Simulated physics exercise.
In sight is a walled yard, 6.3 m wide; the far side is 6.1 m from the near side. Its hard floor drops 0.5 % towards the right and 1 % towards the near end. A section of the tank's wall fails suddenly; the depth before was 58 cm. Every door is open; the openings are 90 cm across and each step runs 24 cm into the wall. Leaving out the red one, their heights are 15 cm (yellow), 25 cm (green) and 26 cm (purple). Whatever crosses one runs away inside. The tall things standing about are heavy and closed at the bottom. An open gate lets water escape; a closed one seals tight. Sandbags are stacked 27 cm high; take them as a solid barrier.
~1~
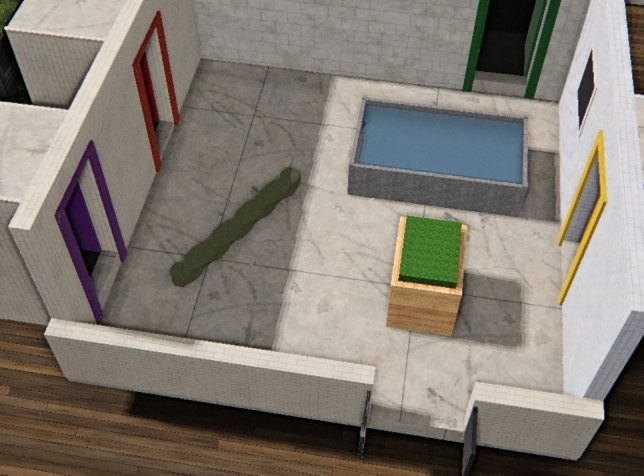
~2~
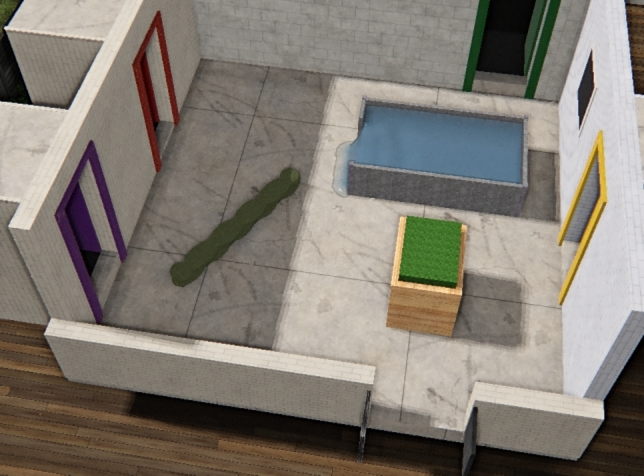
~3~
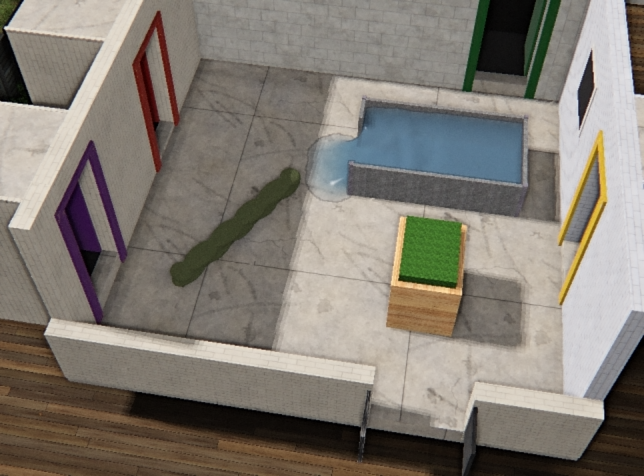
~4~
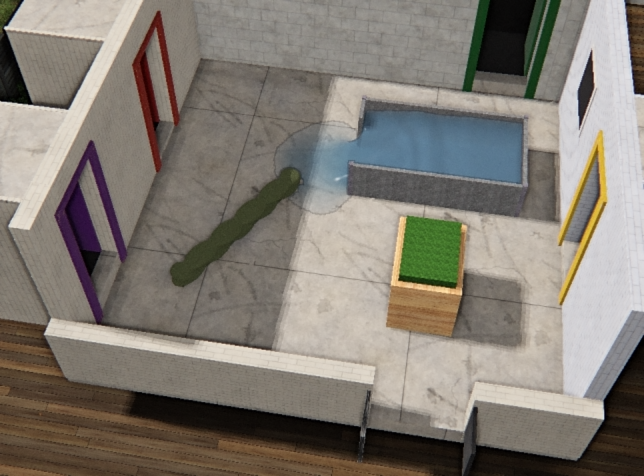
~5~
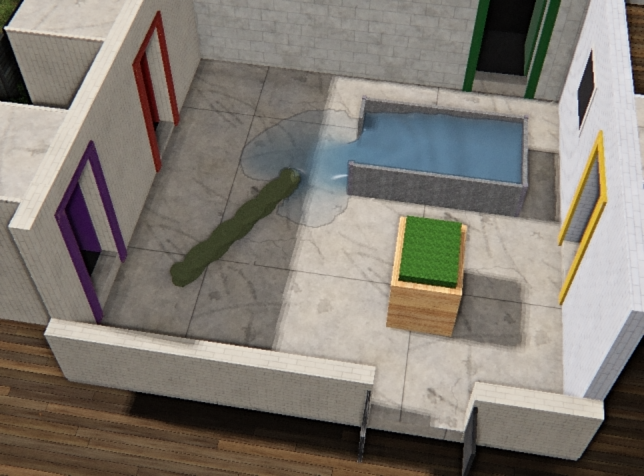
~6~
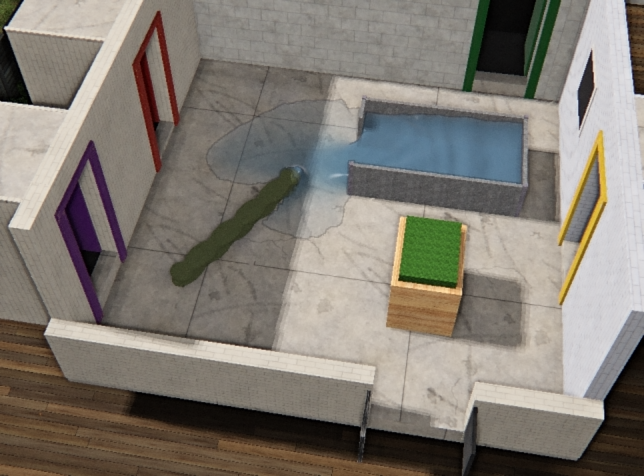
Water spills across the stone floor of a roofless walled yard, seen from high above. A grey tank of blue water stands at upper right behind a green-topped wooden box, a long dark-green barrier lies diagonally at left, and doorways are edged red, purple, green and yellow. The tank's left end opens, and water pours out leftward, fanning thinly around the barrier's upper end while the camera stays still.
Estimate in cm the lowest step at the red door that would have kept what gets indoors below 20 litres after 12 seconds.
It would have to be roughly 18 cm high.
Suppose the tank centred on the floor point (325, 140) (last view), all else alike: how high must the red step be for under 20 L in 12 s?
Then roughly 32 cm.
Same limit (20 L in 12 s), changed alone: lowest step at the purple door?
About 8.0 cm at purple.
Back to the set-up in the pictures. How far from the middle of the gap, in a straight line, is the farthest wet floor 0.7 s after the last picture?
Some 3.4 m out.
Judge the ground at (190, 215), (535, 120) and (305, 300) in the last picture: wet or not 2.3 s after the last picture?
In that order: Wet, dry, wet.
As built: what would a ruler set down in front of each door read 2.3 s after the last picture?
In cm: Yellow 0, green 0, red 20, purple 3.
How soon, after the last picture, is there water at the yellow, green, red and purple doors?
Yellow 7.5 s, green 4.5 s, red 0.2 s, purple 1.6 s.
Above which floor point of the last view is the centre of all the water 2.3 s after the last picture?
At about (328, 175).
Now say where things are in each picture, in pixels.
The tank at (440, 144) is whole and still, 58 cm deep; the red door at (158, 99) is dry, in the first frame.
Water pours out at (357, 162) and has run 0.3 m, to (337, 182); about 8 cm deep outside, 58 cm at the back, in the second frame.
The front is at (312, 156), 0.7 m from the gap at (357, 162); 0.8 m2 of floor is wet, 58 cm left at the back, in the third frame.
The gap is at (357, 163), the front 1.2 m out at (280, 163); the back of the tank holds 58 cm, in the fourth frame.
Water pours out at (357, 163) and has run 1.8 m, to (246, 162); about 6 cm deep outside, 58 cm at the back, in the fifth frame.
Water pours out at (357, 163) and has run 2.3 m, to (212, 160); about 5 cm deep outside, 58 cm at the back; the red door at (158, 99), 3.1 m from the gap, is still 0.8 m from the nearest water, in the sixth frame.
Then, 0.7 s after the last picture water covers 25 % of the floor, deepest (31 cm) near (305, 187); 14 cm at the red door, 12 litres in over its 9 cm step.
Then, 2.3 s after the last picture water covers 45 % of the floor, deepest (26 cm) near (195, 77); 20 cm at the red door, 111 litres in over its 9 cm step.
Then, 11.3 s after the last picture water covers 95 % of the floor, deepest (11 cm) near (551, 401); 6 cm at the red door, 166 litres in over its 9 cm step.
At the red door as built, the water peaked near 21 cm, 1.9 s after the last picture.
Run again over the same 12 s with other heights there, 42 litres in over 15.5 cm, 7 litres over 20.5 cm. The limit of 20 litres is kept from about 18 cm up.
